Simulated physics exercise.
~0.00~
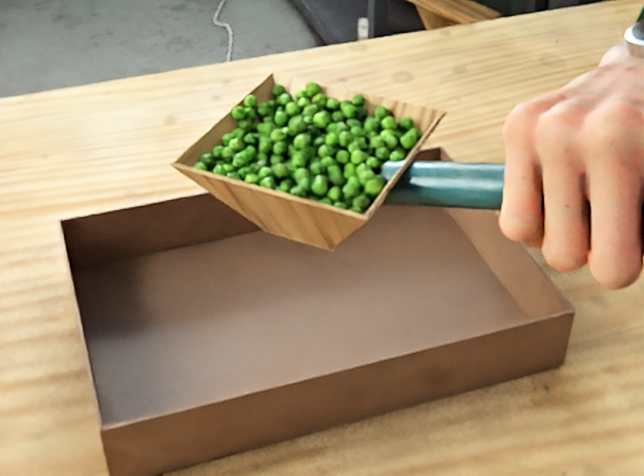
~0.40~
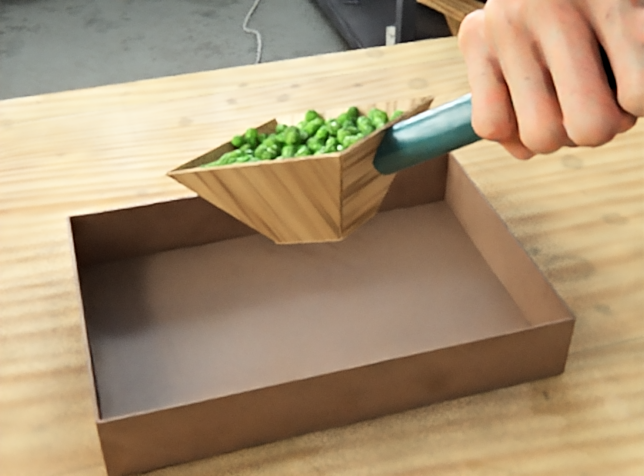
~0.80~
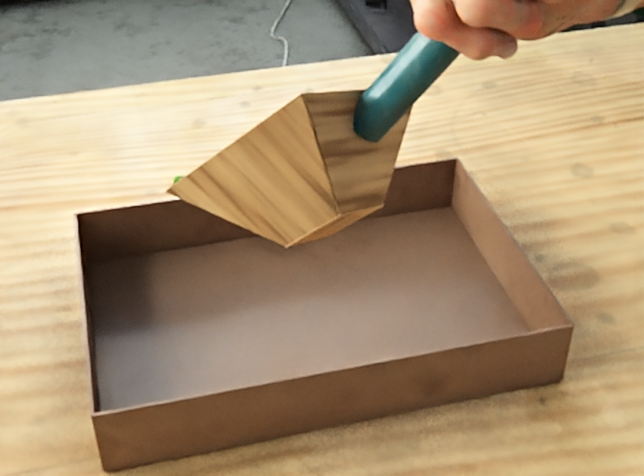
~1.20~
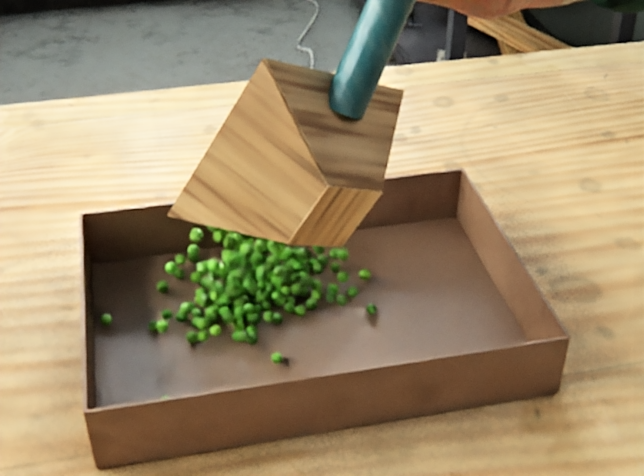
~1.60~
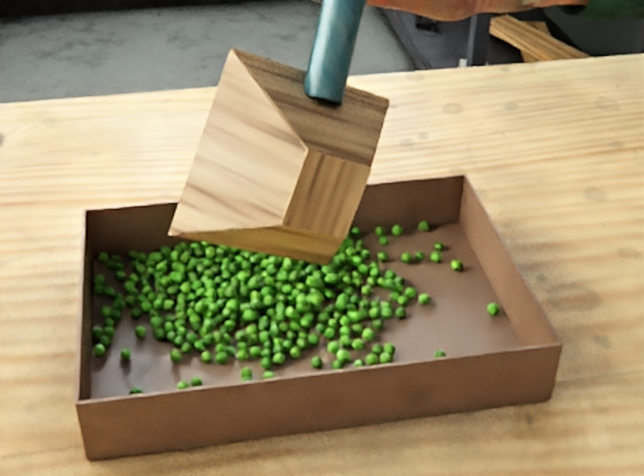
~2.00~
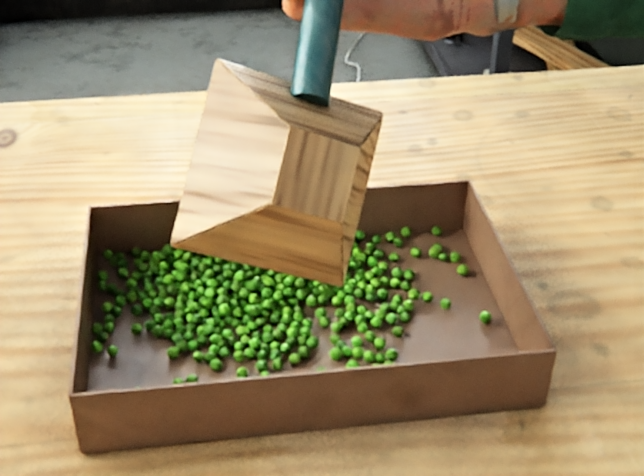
A square wooden scoop heaped with bright green peas is held by its teal handle above a shallow brown tray on a pale wooden table, seen from slightly above, with a grey floor behind. A hand at the right grips the handle and rises as it tips the scoop toward the left. The scoop turns steeply, hiding the peas from view, then they pour out in a clump and scatter across the tray. As the tilt continues, the peas spread mostly over the left and middle, with a few strays to the right. Finally the upturned scoop hangs above the settled peas.
